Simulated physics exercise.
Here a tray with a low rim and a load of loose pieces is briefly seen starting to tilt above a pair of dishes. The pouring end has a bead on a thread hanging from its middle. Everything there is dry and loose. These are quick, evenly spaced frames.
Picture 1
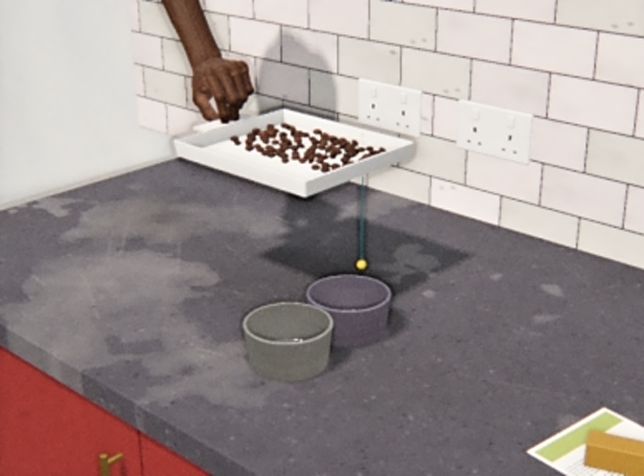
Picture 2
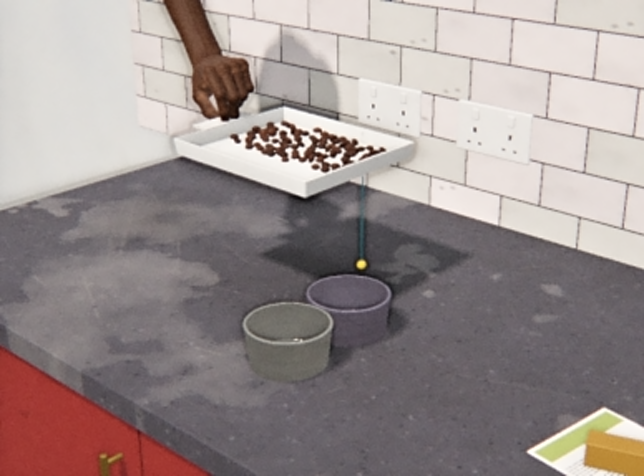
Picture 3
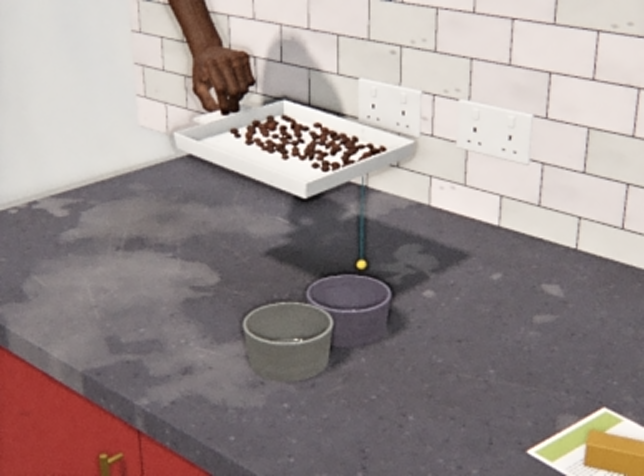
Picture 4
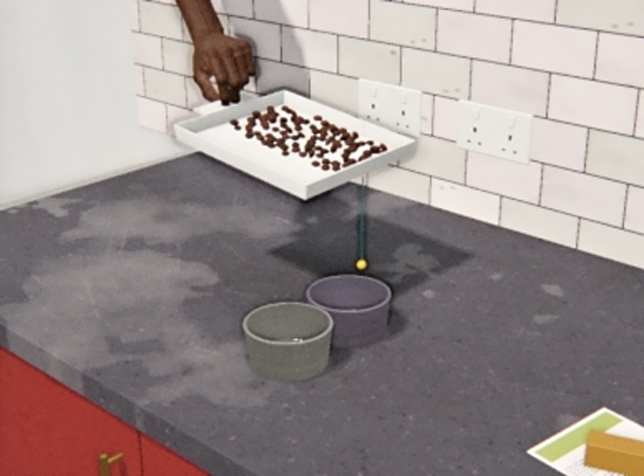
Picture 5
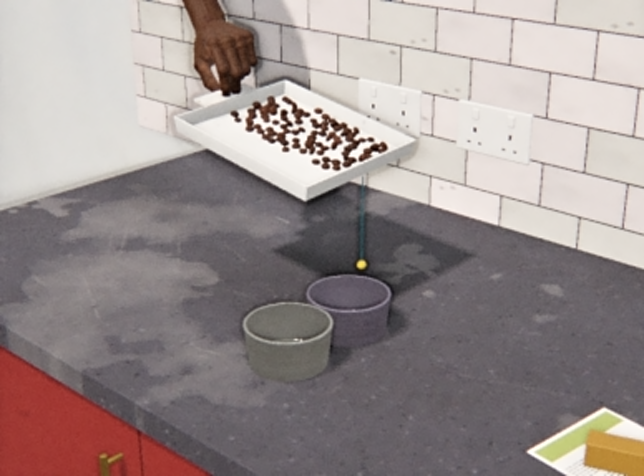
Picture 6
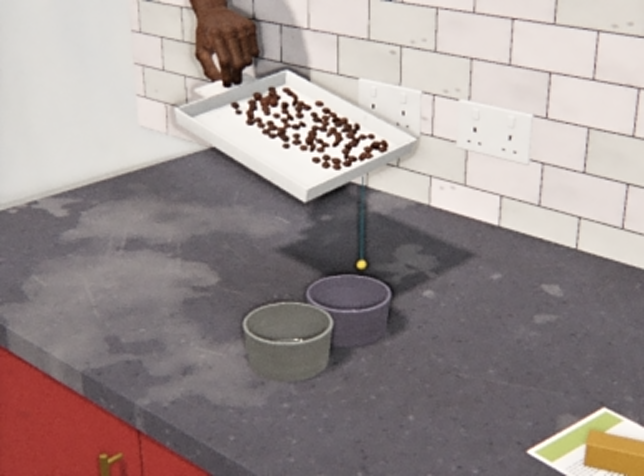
A kitchen worktop of dark, mottled grey stone above red cupboards, backed by pale tiles with two white sockets, is seen from above at an angle. A hand grips a white tray of brown pieces over it, a yellow bead hanging on a dark thread beside two dishes, grey-green at left, purple behind. The hand slowly raises the tray's far side, tilting it slightly, while the camera stays still.
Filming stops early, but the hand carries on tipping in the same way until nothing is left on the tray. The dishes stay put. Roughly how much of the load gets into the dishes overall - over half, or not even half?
Most of the load will land in the dishes.
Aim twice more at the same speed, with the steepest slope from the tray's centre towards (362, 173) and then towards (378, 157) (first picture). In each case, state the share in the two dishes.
You'd get 10 per cent the first time and 0 per cent the second time.
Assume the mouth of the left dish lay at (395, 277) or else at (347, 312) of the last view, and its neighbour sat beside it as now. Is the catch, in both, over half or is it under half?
In turn: The smaller part; more than half.
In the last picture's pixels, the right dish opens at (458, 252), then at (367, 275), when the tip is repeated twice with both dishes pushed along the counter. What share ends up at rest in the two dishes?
It comes to near 20 per cent the first time and near 50 per cent the second time.
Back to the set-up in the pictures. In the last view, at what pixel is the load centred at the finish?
Resting centre, last frame: Roughly (348, 333).
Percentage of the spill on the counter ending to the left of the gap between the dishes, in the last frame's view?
Estimate: About 10 per cent.
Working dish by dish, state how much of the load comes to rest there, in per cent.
At the end, 20 percent of the load sits in the left dish and 40 percent in the right dish.
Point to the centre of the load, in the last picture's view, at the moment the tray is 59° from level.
The load is centred around (341, 151).
Soon after the last picture, tray tipped steeply; all on the tray.
A little later, tray tipped right over; most on the tray; a stray few in the right dish; about a quarter in the air.
Later still, tray tipped past a quarter turn; about a quarter in the left dish; about half in the right dish; about a third outside both.
At rest, tray tipped past a quarter turn; about a quarter in the left dish; about half in the right dish; about a third outside both.
